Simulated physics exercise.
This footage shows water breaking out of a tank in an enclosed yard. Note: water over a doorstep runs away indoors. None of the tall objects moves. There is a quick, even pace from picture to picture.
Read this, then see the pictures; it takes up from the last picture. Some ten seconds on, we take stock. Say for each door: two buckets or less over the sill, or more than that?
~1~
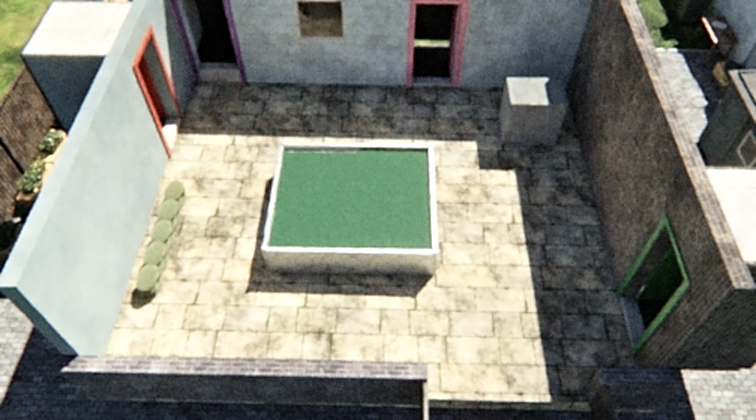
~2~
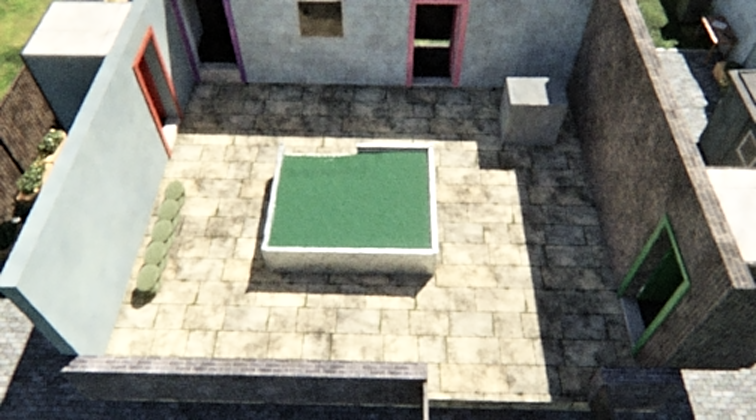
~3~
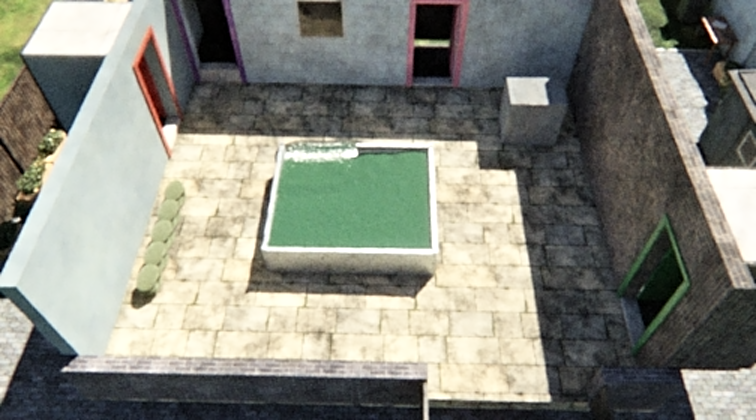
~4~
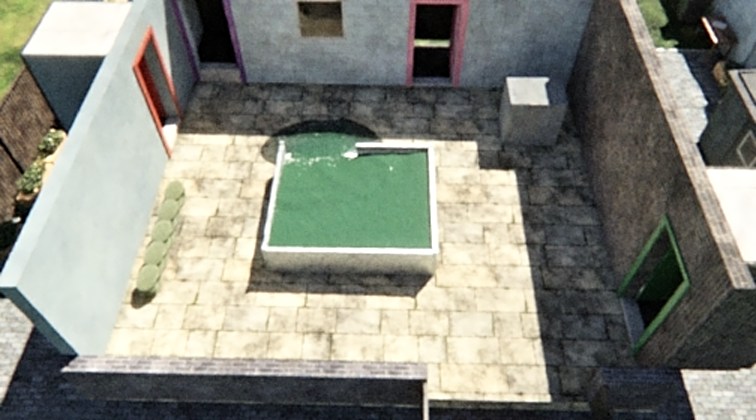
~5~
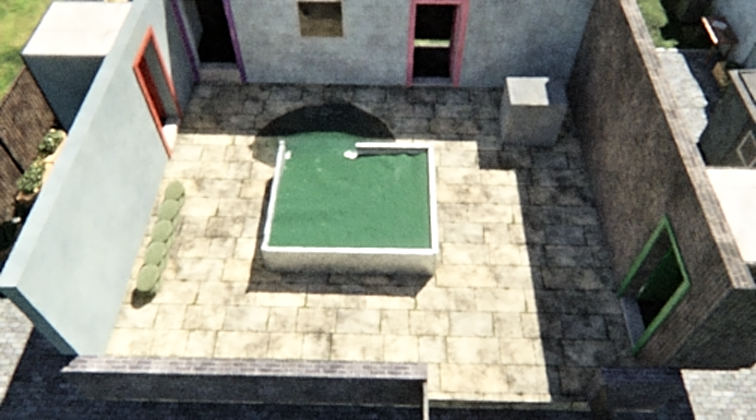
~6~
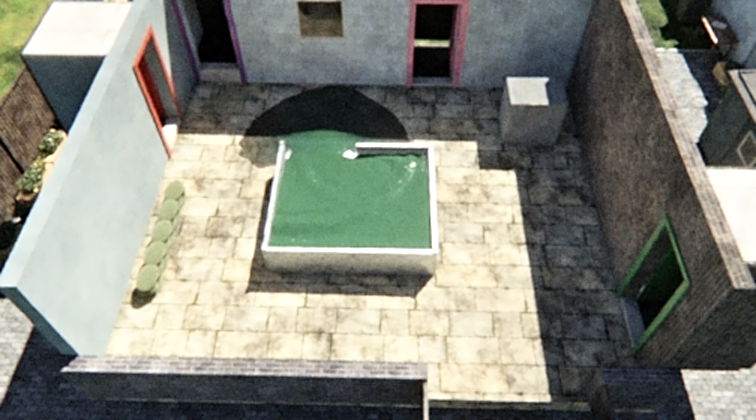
Outcome: Green door: Not too much gets in there; purple door: Not too much gets in there; red door: Not too much gets in there; pink door: Too much gets in there.
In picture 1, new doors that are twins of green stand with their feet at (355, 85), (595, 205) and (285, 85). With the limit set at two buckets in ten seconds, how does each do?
In order: Exceeds it, falls short, exceeds it.
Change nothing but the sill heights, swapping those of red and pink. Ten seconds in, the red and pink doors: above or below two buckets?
Swap done - red door gets too much, pink door doesn't reach it.
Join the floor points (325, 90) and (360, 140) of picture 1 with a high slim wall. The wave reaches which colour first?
The door marked purple.
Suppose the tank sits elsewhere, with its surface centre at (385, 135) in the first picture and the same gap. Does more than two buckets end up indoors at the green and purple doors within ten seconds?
For the green door the answer is no, short of it, for the purple door it is no, short of it.
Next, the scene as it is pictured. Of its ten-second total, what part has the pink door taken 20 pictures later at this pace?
About 35 per cent.
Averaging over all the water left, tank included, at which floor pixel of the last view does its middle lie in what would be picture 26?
Centre point: Around (333, 161).
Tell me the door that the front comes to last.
My answer: The door marked green.
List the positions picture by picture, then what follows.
The first frame shows still water in the open tank at (353, 197).
In the second frame, water pours out on the open tank's far side and has run to a hidden place.
In the third frame, the front is at a hidden place, out from the gap on the open tank's far side.
In the fourth frame, the front is at (350, 123), out from the gap on the open tank's far side.
In the fifth frame, water pours out on the open tank's far side and has run to (349, 107).
In the sixth frame, the front is at (344, 90), out from the gap on the open tank's far side.
A moment on, water covers 15 % of the floor; the green door not reached, the purple door not reached, the red door not reached, the pink door not reached.
Next, water covers 20 % of the floor; the green door not reached, the purple door wet at the sill, nothing in, the red door not reached, the pink door under two buckets in.
Then, water covers 35 % of the floor; the green door not reached, the purple door under two buckets in, the red door wet at the sill, nothing in, the pink door under two buckets in.
Later, water covers 70 % of the floor; the green door not reached, the purple door under two buckets in, the red door wet at the sill, nothing in, the pink door over two buckets in.
In the end, water covers 95 % of the floor; the green door wet at the sill, nothing in, the purple door under two buckets in, the red door wet at the sill, nothing in, the pink door over two buckets in.
